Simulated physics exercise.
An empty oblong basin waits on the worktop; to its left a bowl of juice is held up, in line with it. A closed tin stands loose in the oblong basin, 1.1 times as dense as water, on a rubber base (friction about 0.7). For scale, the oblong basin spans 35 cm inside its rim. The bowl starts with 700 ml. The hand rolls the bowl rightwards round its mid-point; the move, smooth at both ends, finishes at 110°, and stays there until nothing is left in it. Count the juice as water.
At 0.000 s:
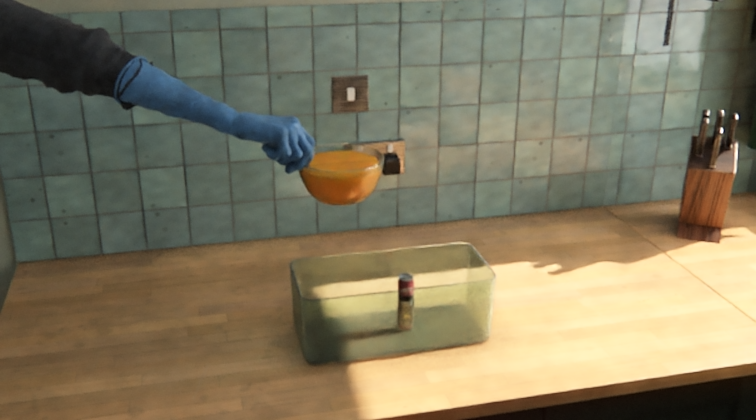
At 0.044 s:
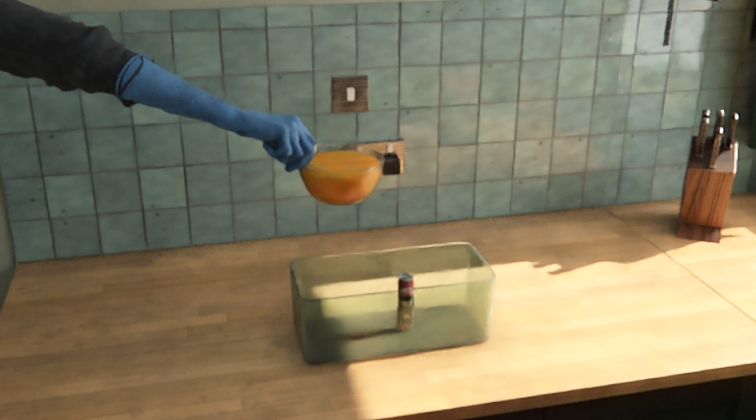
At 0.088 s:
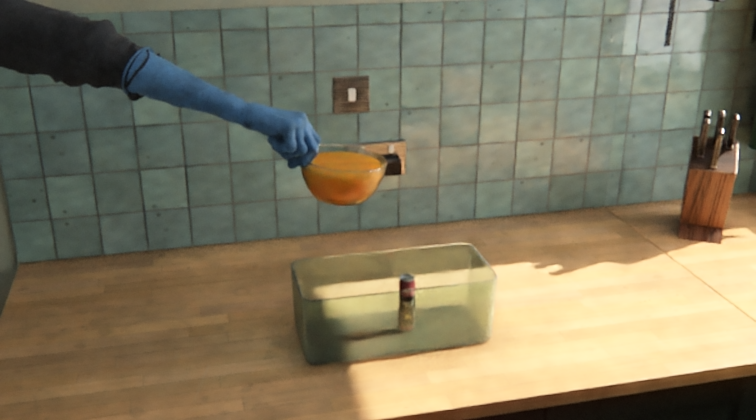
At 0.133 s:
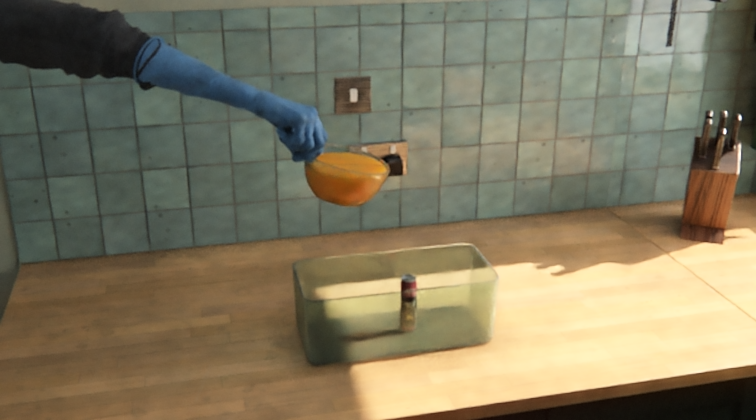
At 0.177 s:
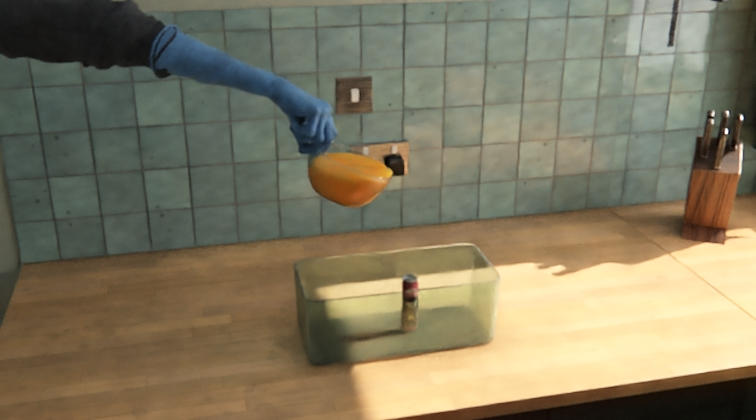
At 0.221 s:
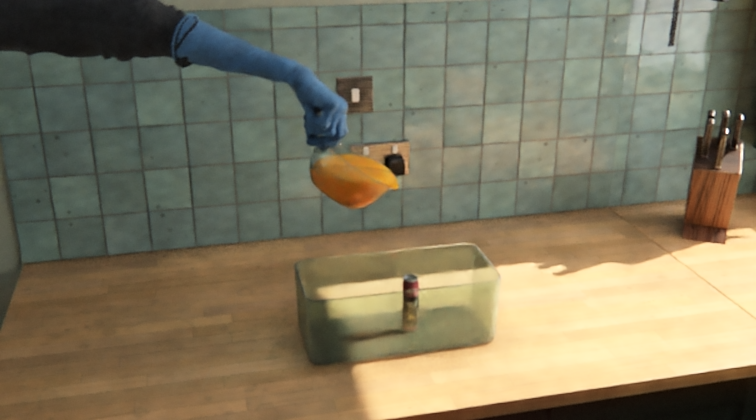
Kitchen worktop with teal tiles, a blue-gloved hand steadily tilting a glass bowl of orange liquid rightwards above an oblong basin holding a small tin.
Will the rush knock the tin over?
It keeps standing.
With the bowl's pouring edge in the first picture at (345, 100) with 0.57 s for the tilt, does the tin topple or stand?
Then it falls.
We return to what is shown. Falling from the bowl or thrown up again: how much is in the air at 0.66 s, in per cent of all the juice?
Some 5 per cent.
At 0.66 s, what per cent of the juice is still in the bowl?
Near 0 in a hundred.
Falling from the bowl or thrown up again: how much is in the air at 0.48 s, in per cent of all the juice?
About 56 per cent.
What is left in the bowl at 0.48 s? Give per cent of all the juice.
Some 9 per cent.
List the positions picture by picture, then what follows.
In the first frame, it leans 0°; its right rim is at (382, 155); the juice meets the walls at (299, 165) and (379, 159); the oblong basin's rim runs from (295, 281) to (483, 260); the tin's top is at (406, 279).
In the second frame, it leans 2°; its right rim is at (382, 156); the juice meets the walls at (299, 165) and (380, 160).
In the third frame, it leans 6°; its right rim is at (385, 160); the juice meets the walls at (302, 164) and (382, 162).
In the fourth frame, it leans 14°; its right rim is at (388, 166); the juice meets the walls at (306, 163) and (385, 164).
In the fifth frame, it leans 24°; its right rim is at (389, 174); the juice meets the walls at (310, 163) and (387, 168); 2 per cent is over the edge.
In the sixth frame, it leans 36°; its right rim is at (389, 183); the juice meets the walls at (312, 166) and (382, 172); 9 per cent is over the edge.
Then, 0.48 s in, the tilt is 103° and 9 per cent is still to pour; the tin stands where it began.
Then, 0.66 s in, the tilt is 110° and 0 per cent is still to pour; the tin stands where it began.
Then, 0.86 s in, the tilt is 110° and 0 per cent is still to pour; the tin stands where it began.
Then, 1.07 s in, the tilt is 110° and 0 per cent is still to pour; the tin stands where it began.
Finally, the tin stands where it began.
